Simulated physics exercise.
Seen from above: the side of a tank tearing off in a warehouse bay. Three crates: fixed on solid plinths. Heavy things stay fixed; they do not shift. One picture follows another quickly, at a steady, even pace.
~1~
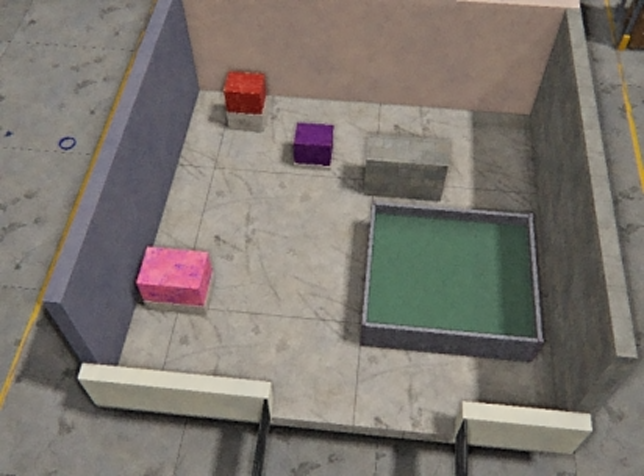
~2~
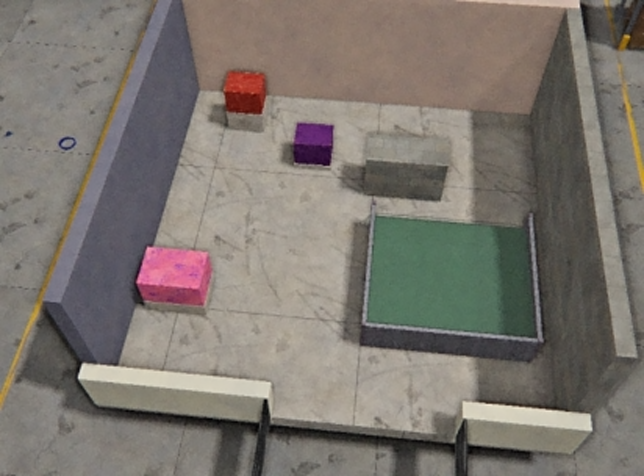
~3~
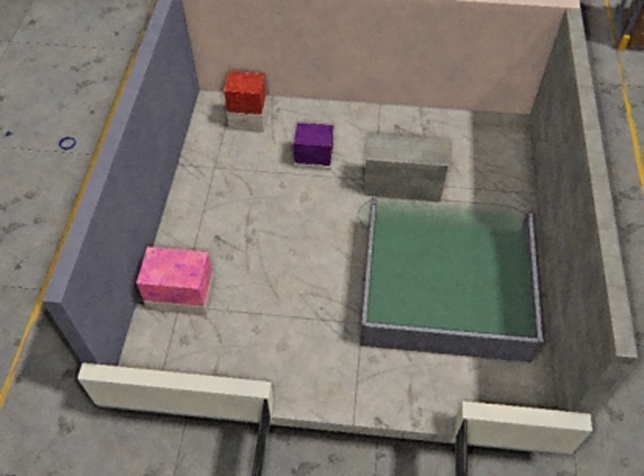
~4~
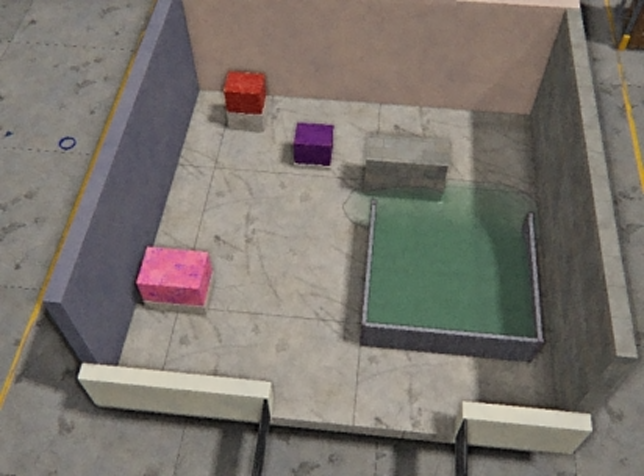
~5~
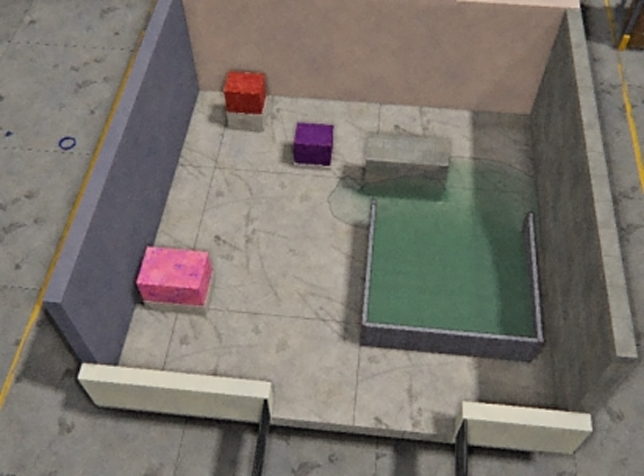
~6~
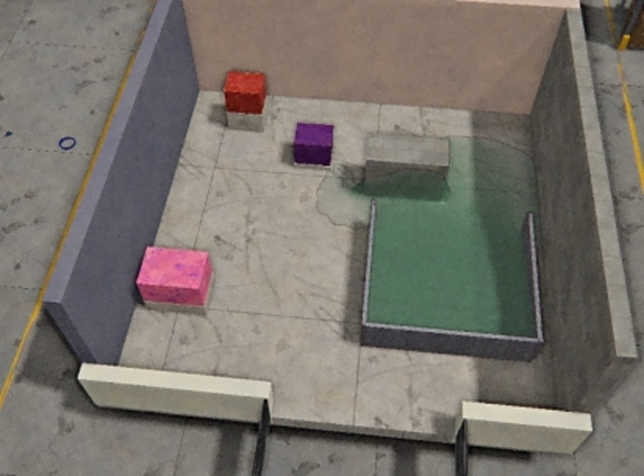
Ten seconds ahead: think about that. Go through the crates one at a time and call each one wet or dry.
The pink crate is dry. The purple crate is wet. The red crate is dry.
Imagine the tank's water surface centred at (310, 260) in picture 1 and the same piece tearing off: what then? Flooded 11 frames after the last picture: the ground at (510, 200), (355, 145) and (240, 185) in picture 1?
As listed: Under water, wet, wet.
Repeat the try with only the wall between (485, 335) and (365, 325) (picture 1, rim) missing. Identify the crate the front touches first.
Answer: The crate marked pink.
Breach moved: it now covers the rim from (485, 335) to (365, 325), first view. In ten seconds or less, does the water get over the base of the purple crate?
One at a time, the purple crate is still clear.
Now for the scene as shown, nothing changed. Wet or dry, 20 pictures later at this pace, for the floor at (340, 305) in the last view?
I'd expect that place to be clear.
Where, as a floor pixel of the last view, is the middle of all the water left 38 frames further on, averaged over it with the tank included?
My guess is about (355, 201).
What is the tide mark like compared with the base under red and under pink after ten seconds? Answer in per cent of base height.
70 and 60 per cent, in that order.
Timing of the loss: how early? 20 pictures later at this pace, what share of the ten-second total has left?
Around 0 %.
A moment on, water covers 25 % of the floor; the pink crate not reached, the purple crate water round its plinth, the red crate not reached.
Next, water covers 45 % of the floor; the pink crate water round its plinth, the purple crate water round its plinth, the red crate not reached.
Then, water covers 70 % of the floor; the pink crate water round its plinth, the purple crate water round its plinth, the red crate water round its plinth.
Later, water covers 85 % of the floor; the pink crate water round its plinth, the purple crate water round its plinth, the red crate water round its plinth.
In the end, water covers 100 % of the floor; the pink crate stayed above the water, the purple crate was topped, the red crate stayed above the water.
